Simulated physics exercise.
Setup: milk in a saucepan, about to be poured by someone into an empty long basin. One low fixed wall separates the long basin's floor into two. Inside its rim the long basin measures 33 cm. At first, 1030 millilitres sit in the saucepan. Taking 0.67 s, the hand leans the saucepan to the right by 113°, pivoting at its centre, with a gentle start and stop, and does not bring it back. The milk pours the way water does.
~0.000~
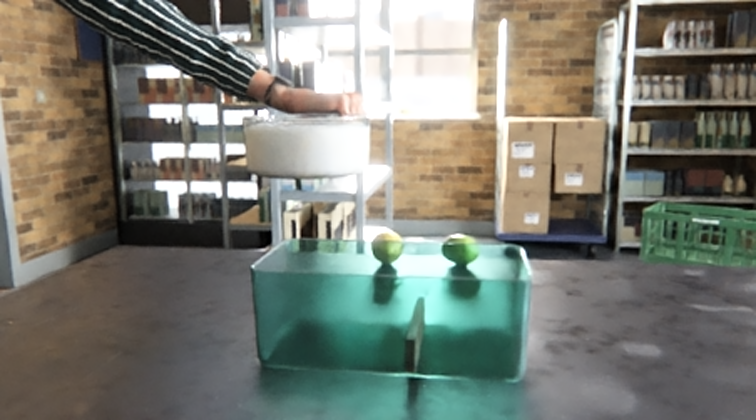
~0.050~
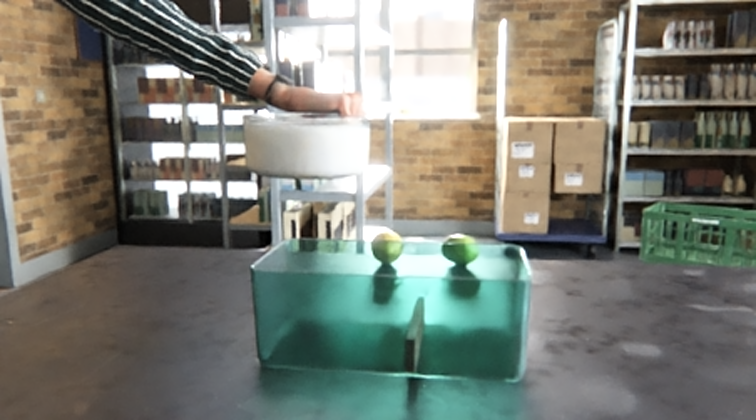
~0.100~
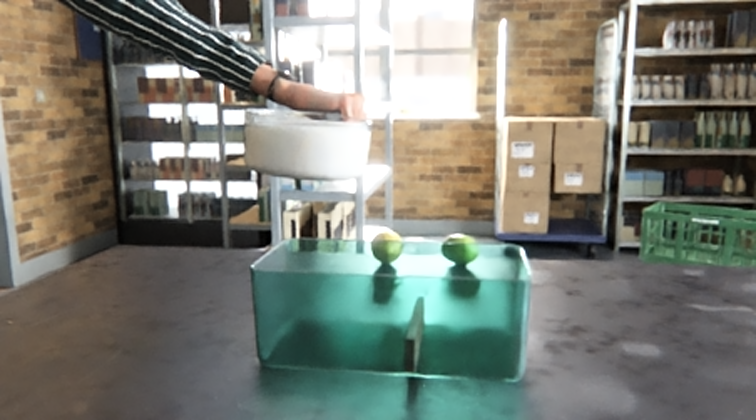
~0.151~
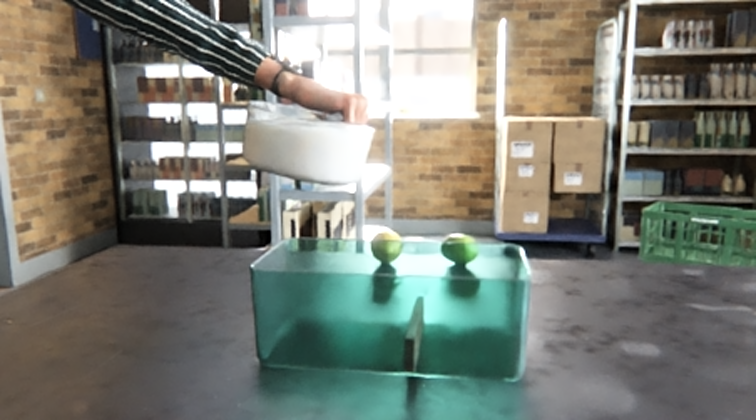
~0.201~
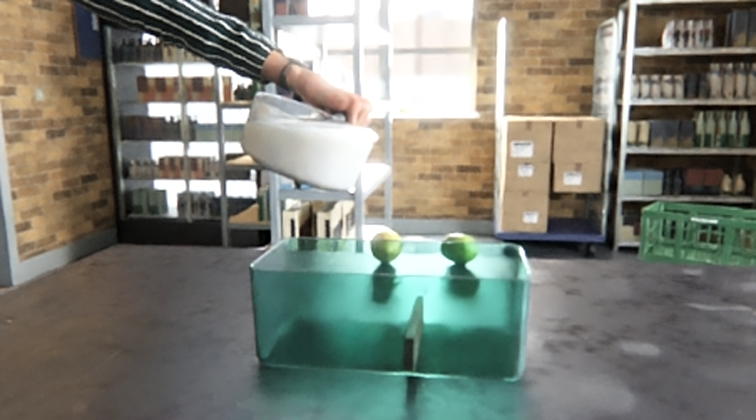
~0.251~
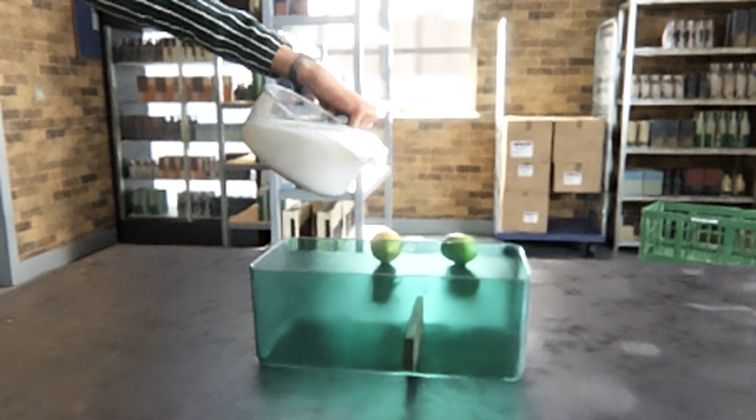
A hand steadily tilts a saucepan of milk to the right above a long green basin.
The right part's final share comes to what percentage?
It comes to roughly 39 %.
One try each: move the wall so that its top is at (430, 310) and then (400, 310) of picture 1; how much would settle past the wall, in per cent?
Some 20 in a hundred, then some 55 in a hundred.
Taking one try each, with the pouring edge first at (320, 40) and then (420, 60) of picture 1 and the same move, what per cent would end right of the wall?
Around 15 per cent first, around 65 per cent next.
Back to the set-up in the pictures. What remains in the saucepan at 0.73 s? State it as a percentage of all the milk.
2 %.
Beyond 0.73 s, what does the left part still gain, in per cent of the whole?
I'd put it at some 6 percent.
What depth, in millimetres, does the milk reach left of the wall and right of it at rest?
I'd say close to 20 mm on the left, close to 20 mm on the right.
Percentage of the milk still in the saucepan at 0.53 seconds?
About 14 per cent.
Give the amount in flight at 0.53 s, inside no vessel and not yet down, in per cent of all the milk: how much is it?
It comes to about 38 percent.
By 0.53 s the tilt is 101° and 14 per cent is still to pour, 17 is left of the wall and 31 right of it.
By 0.73 s the tilt is 113° and 2 per cent is still to pour, 52 is left of the wall and 39 right of it.
By 0.94 s the tilt is 113° and 0 per cent is still to pour, 57 is left of the wall and 39 right of it.
By 1.17 s the tilt is 113° and 0 per cent is still to pour, 58 is left of the wall and 39 right of it.
At rest 58 per cent lies left of the wall, 39 right of it and 3 outside.
